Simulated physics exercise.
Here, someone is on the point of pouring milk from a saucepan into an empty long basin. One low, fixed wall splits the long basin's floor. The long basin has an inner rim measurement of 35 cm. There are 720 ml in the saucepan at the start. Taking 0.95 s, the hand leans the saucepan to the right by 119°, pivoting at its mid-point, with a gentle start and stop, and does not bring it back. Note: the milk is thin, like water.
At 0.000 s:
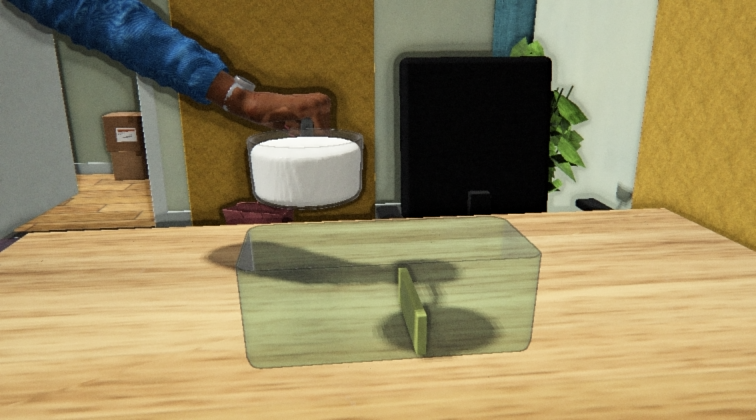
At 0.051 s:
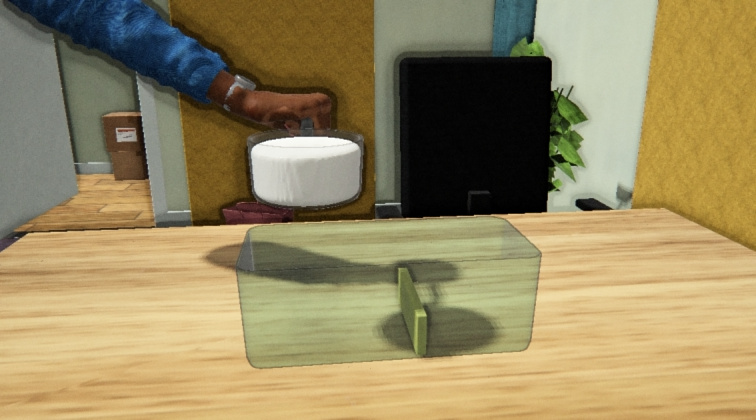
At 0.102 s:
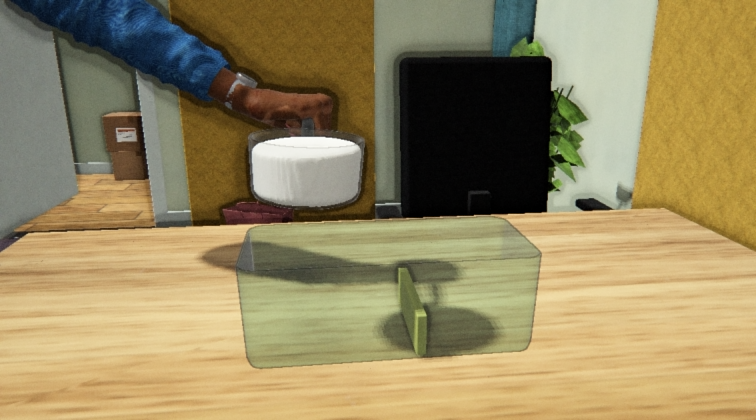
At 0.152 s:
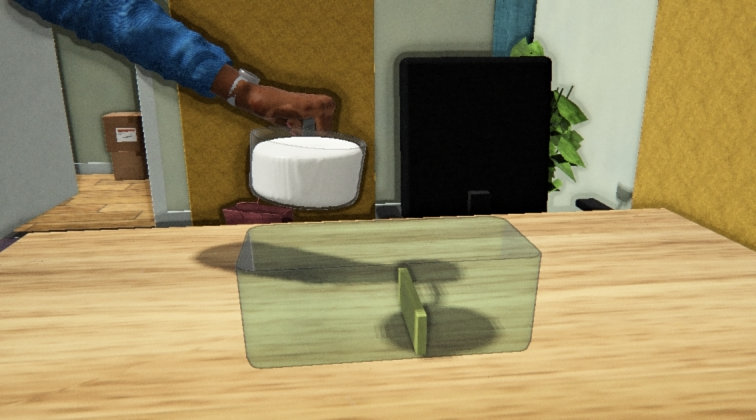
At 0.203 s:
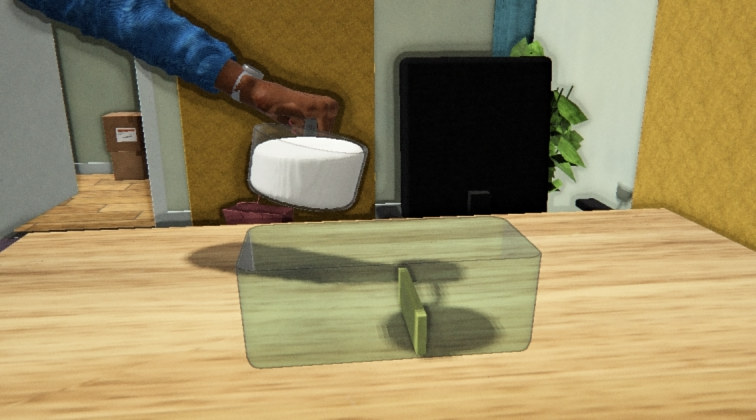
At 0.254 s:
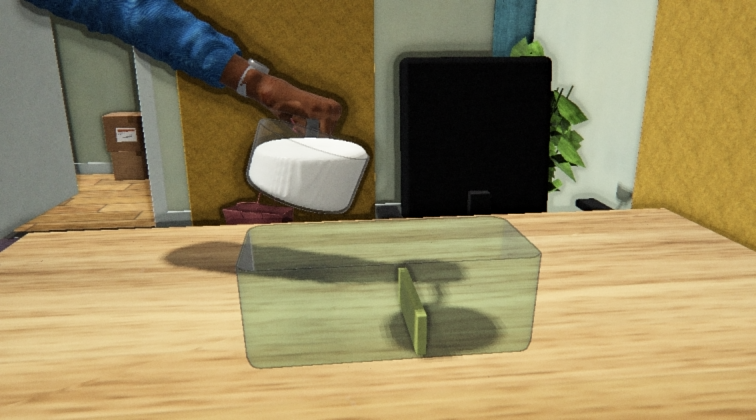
Above a clear basin on a wooden table, a hand slowly leans a saucepan of milk right.
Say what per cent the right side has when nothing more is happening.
It has about 38 per cent.
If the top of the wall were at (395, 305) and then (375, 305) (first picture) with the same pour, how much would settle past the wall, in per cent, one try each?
I'd say 60 percent on the first go, 75 percent on the next.
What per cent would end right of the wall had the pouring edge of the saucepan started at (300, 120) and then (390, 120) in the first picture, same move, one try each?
In turn about 5 and 75 per cent.
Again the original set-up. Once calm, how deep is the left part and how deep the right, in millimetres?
Some 14 mm on the left and some 14 mm on the right.
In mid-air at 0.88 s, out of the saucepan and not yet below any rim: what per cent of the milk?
Near 3 per cent, I'd say.
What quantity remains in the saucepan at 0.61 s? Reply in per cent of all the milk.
At that time about 34 in a hundred parts are still held.
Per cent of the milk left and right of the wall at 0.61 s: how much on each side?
Around 16 on the left and around 22 on the right.
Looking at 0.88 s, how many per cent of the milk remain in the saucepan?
About 3 % is still there.
By 0.61 s the tilt is 86° and 33 per cent is still to pour, 15 is left of the wall and 22 right of it.
By 0.88 s the tilt is 117° and 3 per cent is still to pour, 57 is left of the wall and 38 right of it.
By 1.15 s the tilt is 119° and 0 per cent is still to pour, 60 is left of the wall and 38 right of it.
By 1.45 s the tilt is 119° and 0 per cent is still to pour, 61 is left of the wall and 38 right of it.
At rest 61 per cent lies left of the wall, 38 right of it and 1 outside.
